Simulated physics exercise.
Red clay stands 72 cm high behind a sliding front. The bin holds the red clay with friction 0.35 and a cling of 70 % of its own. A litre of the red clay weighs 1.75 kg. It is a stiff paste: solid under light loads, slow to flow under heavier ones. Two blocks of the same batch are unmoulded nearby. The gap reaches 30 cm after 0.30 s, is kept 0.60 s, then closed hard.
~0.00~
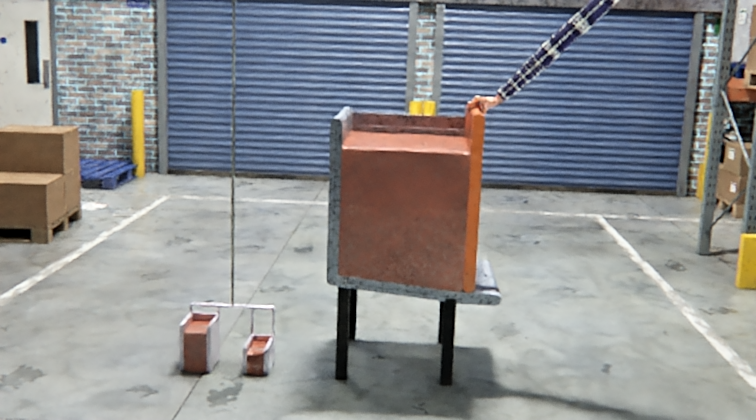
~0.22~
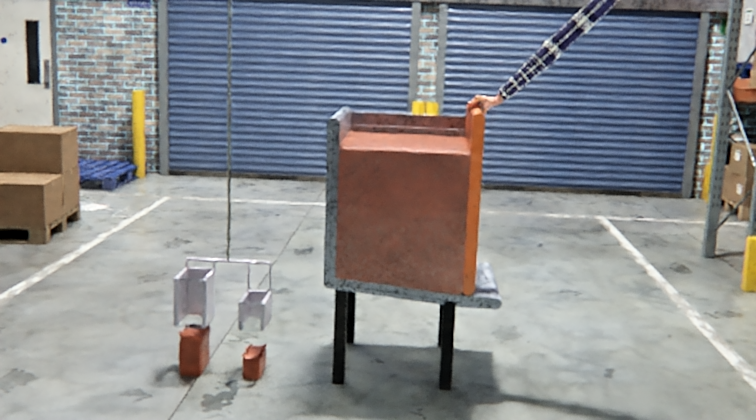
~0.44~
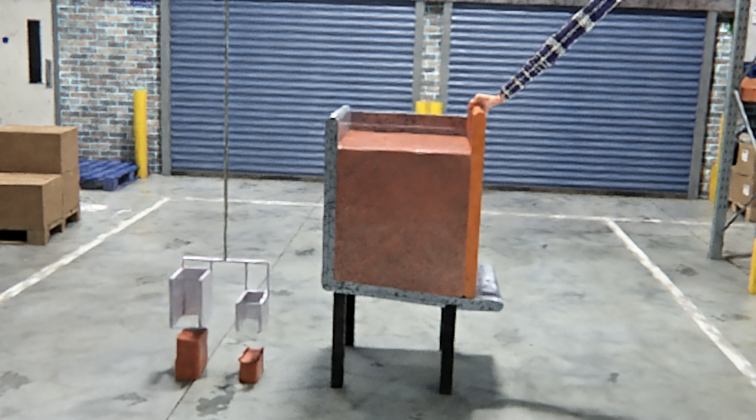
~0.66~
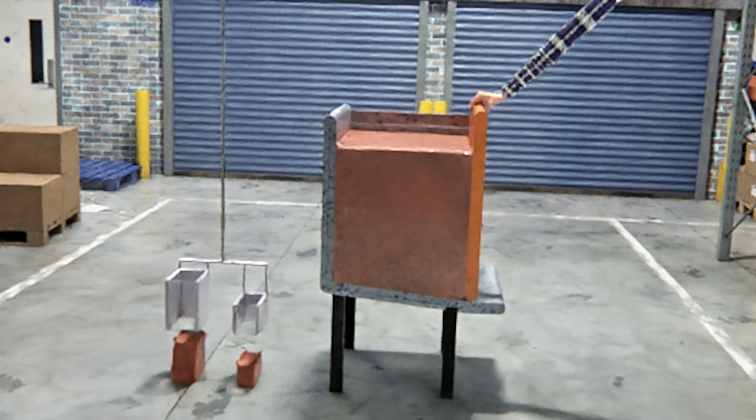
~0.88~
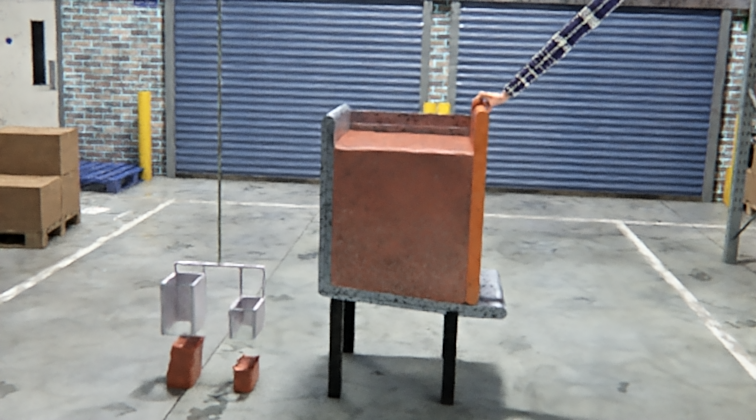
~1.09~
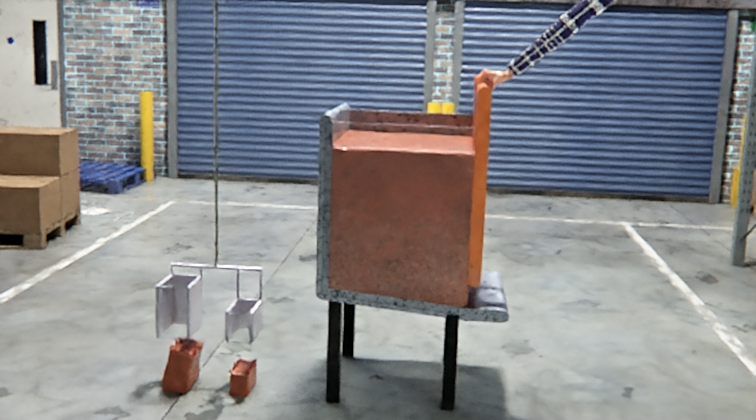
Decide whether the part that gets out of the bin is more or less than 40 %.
The part that gets out of the bin is less than 40 %.
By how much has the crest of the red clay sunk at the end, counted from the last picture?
Some 8 cm.
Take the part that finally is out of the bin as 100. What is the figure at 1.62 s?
About 30 %.
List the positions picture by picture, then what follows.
The first picture shows top of the hatch at (479, 120), not yet moved; highest point of the red clay at (466, 152); test blocks 22 cm, 12 cm high (left to right).
The second picture shows top of the hatch at (479, 120), not yet moved; highest point of the red clay at (466, 152); test blocks 22 cm, 12 cm high (left to right).
The third picture shows top of the hatch at (480, 119), not yet moved; highest point of the red clay at (467, 152); test blocks 22 cm, 12 cm high (left to right).
The fourth picture shows top of the hatch at (481, 117), not yet moved; highest point of the red clay at (468, 151); test blocks 22 cm, 12 cm high (left to right).
The fifth picture shows top of the hatch at (482, 117), not yet moved; highest point of the red clay at (469, 152); test blocks 22 cm, 12 cm high (left to right).
The sixth picture shows top of the hatch at (485, 94), moved 9.8 cm; highest point of the red clay at (351, 147); test blocks 21 cm, 12 cm high (left to right).
By 1.33 s, the hatch is 30 cm open and 0 % is out.
By 1.62 s, the hatch is 30 cm open and 7 % is out.
By 1.90 s, the hatch is 29 cm open and 16 % is out.
By 2.19 s, the hatch is 7.2 cm open and 23 % is out.
By 2.68 s, at the end, the hatch is shut and 24 % is out.
